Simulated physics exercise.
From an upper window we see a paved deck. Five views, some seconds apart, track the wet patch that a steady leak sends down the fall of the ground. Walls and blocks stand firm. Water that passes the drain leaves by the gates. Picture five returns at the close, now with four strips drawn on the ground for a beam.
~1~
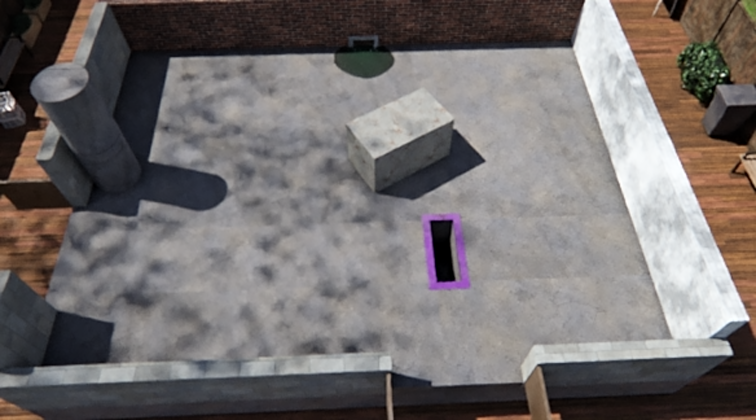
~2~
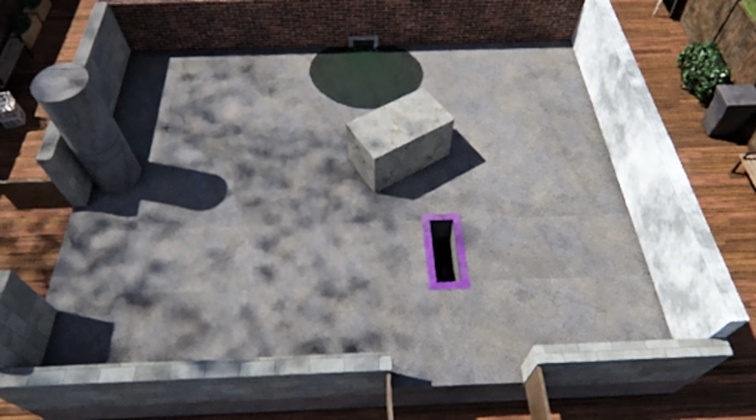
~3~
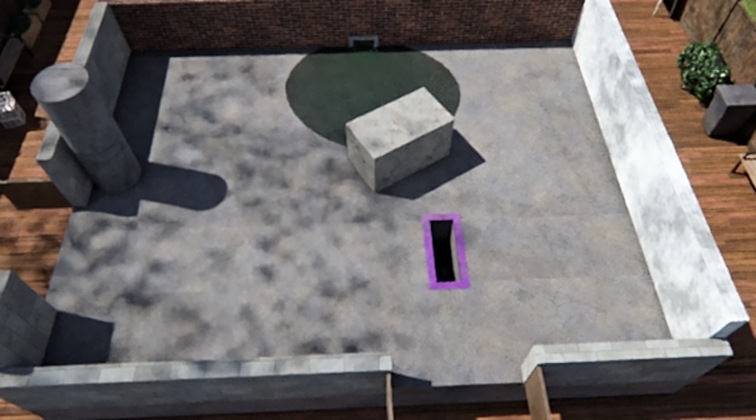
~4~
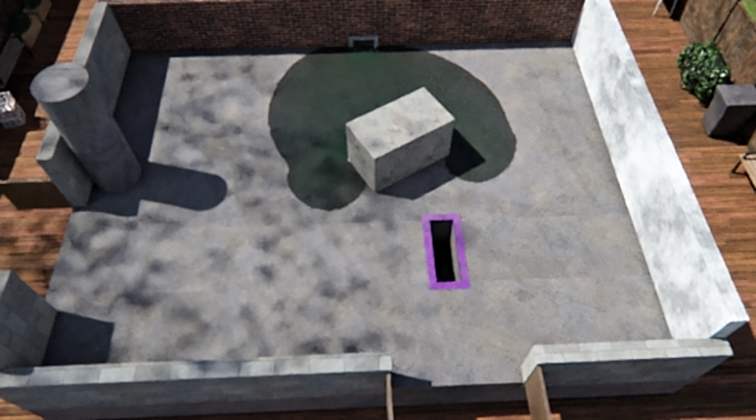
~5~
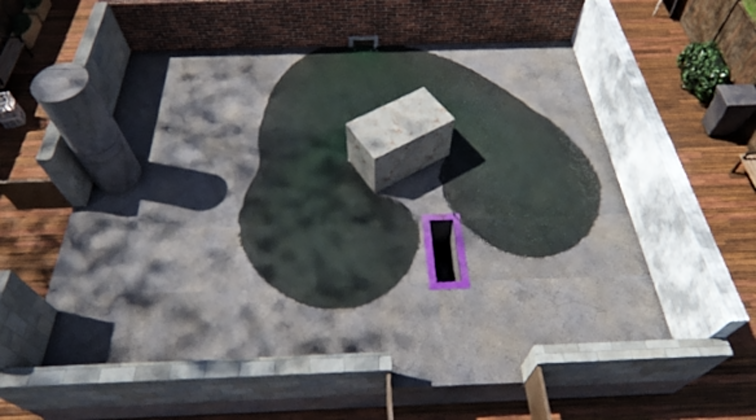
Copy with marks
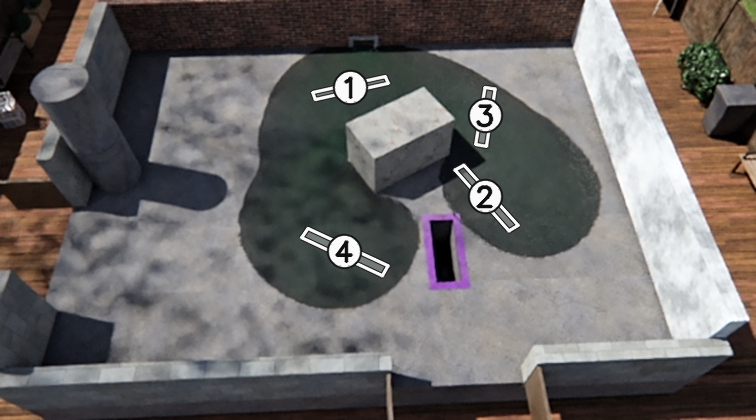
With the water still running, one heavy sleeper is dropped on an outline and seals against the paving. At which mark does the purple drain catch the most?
The answer is place 4.
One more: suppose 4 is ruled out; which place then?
Place 3.
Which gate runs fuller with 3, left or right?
The right one.
On the marked copy, 1 from (314, 96) to (386, 79); 2 from (459, 167) to (513, 228); 3 from (481, 145) to (490, 88); 4 from (304, 233) to (385, 270).
For place 1, about 7 % of the stream goes into the purple drain, about 84 % out by the gates.
For place 2, about 7 % of the stream goes into the purple drain, about 85 % out by the gates.
For place 3, about 13 % of the stream goes into the purple drain, about 77 % out by the gates.
For place 4, about 21 % of the stream goes into the purple drain, about 72 % out by the gates.
